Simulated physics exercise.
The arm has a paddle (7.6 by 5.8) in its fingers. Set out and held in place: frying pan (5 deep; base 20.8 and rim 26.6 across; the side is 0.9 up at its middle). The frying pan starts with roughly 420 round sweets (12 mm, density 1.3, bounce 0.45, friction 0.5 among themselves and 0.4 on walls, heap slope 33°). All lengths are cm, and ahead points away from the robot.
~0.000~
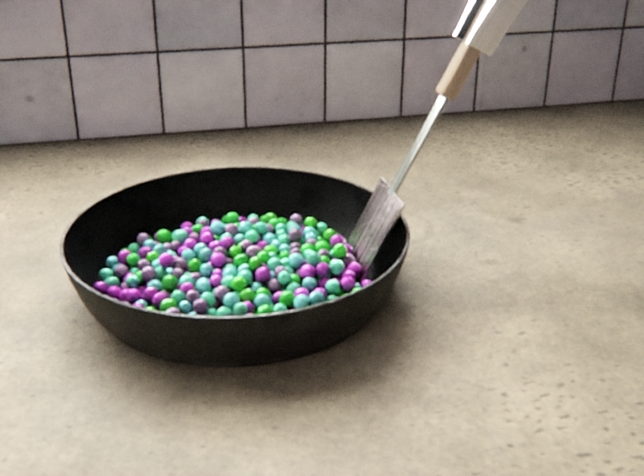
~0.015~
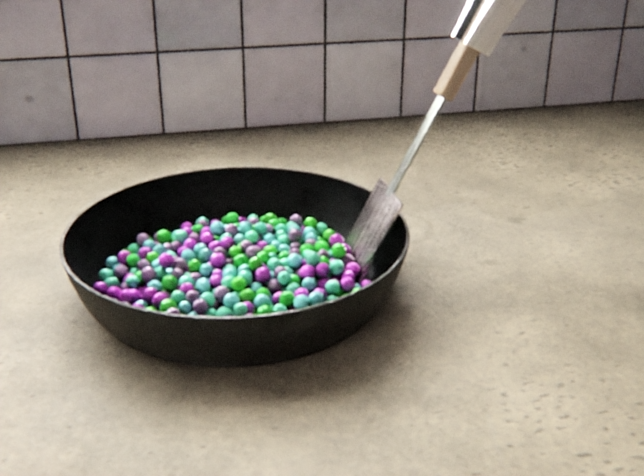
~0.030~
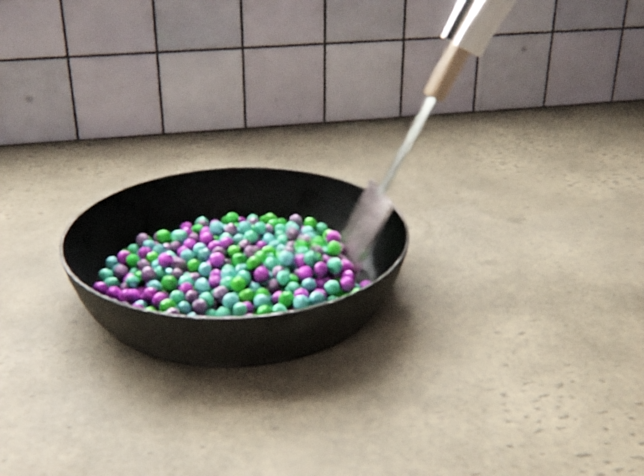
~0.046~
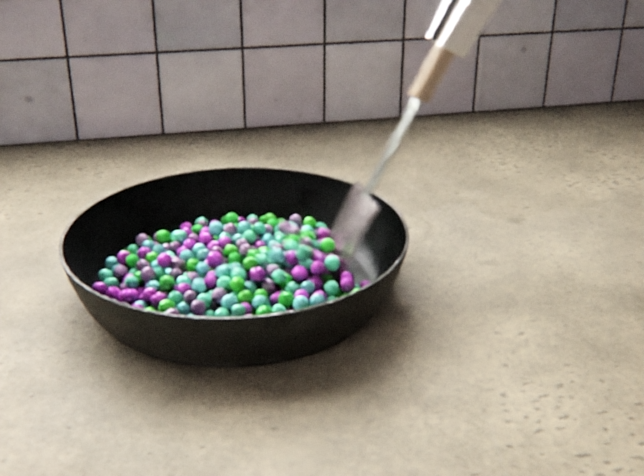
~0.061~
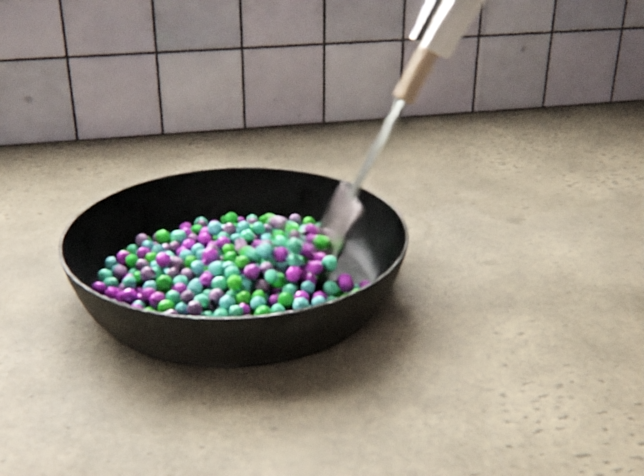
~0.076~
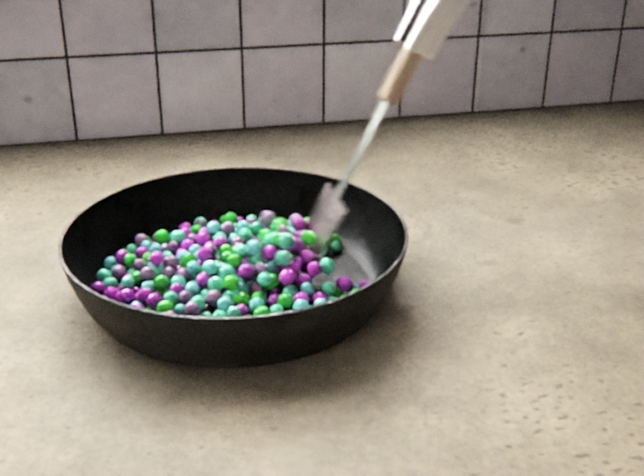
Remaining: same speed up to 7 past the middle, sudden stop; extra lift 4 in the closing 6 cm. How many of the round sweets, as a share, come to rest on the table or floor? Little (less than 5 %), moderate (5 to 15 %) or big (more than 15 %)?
On the table or floor the share is little, less than 5 %.
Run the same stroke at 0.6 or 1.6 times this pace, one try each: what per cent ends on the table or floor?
Some 0 and 10 per cent.
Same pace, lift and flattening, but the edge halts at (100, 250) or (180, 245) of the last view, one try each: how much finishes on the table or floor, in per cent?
About 10 and 0 per cent.
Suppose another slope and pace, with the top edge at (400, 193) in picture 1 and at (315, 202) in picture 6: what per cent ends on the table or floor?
Some 10 per cent.
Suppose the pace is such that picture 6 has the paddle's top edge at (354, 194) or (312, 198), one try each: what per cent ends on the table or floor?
Some 0 and 10 per cent.
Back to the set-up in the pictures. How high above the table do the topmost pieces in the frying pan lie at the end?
Roughly 5.0 cm.
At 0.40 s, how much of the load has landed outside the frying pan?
About 2 per cent.
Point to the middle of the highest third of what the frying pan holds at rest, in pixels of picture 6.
Around (129, 272).
After 0.13 s, sloping 63°, highest piece 6 above the table; 425 in the frying pan.
After 0.17 s, sloping 63°, highest piece 6 above the table; 425 in the frying pan.
After 0.40 s, sloping 63°, highest piece 5 above the table; 414 in the frying pan, 11 on the table or floor.
After 1.45 s, sloping 63°, highest piece 5 above the table; 414 in the frying pan, 11 on the table or floor.
At rest, 414 in the frying pan, 11 on the table or floor. That is 3 % on the table or floor.
